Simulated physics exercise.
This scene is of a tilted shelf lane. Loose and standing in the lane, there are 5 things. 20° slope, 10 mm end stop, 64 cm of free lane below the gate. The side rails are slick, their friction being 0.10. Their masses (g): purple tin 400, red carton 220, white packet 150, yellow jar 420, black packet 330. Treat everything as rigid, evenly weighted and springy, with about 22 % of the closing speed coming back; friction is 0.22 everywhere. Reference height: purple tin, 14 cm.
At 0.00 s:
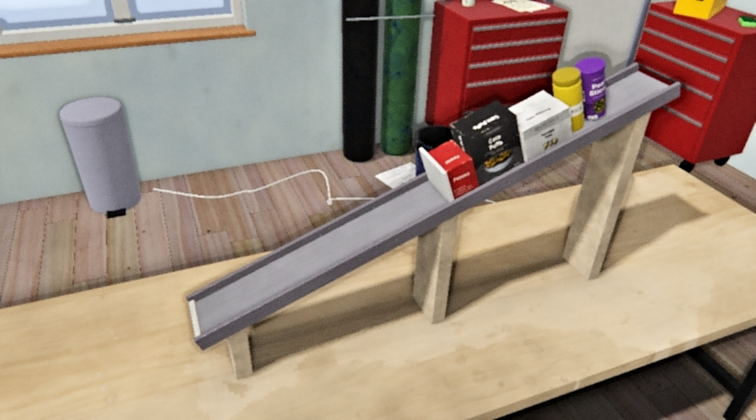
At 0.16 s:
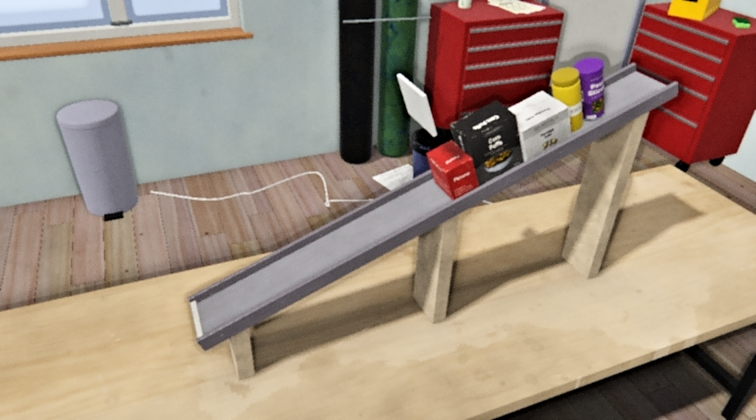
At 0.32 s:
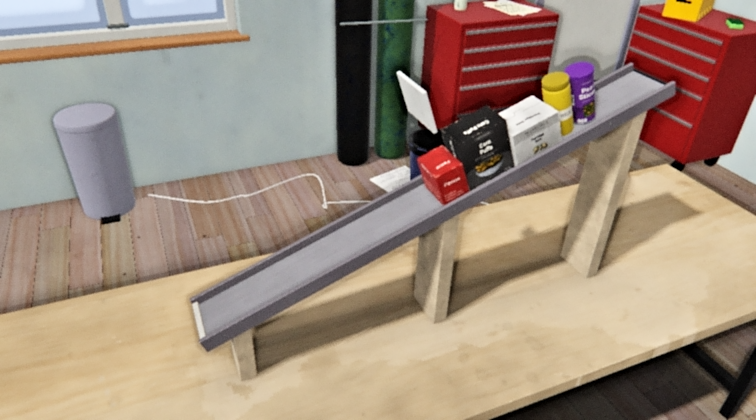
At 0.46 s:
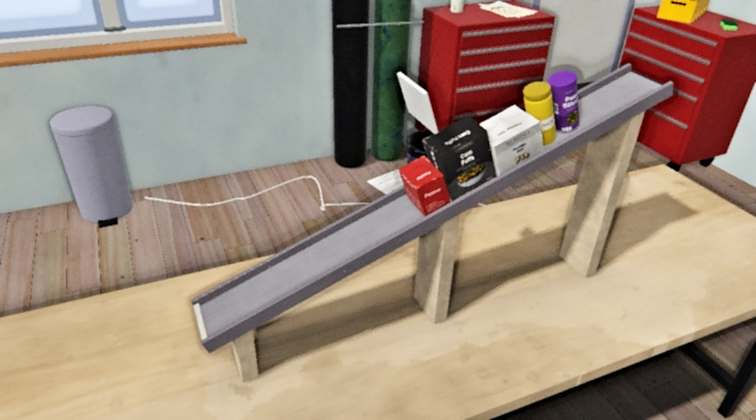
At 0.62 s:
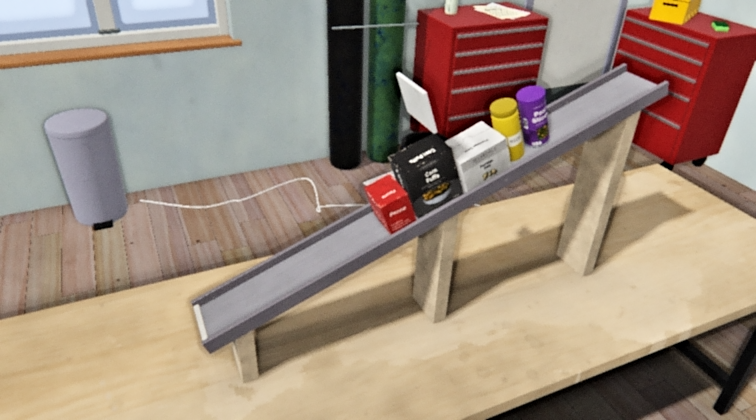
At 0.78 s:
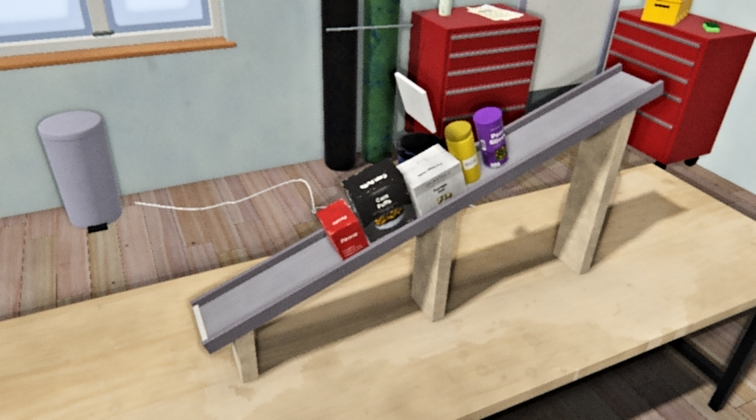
A long tilted shelf lane stood on a wooden table as a small white gate swung up, and the red carton, black packet, white packet, yellow jar and purple tin slid together down to the left.
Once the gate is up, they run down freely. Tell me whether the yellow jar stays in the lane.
It is going to stay aboard.
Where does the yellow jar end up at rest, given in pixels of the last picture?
Around (335, 225).
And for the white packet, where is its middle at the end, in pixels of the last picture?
It ends up near (301, 253).
After 0.98 s, leader 13 cm from the stop; yellow jar near (392, 193).
After 1.08 s, leader 1 cm from the stop; yellow jar near (347, 218).
At rest (1.8 s), all 5 in the lane. In the last view, yellow jar near (335, 225).
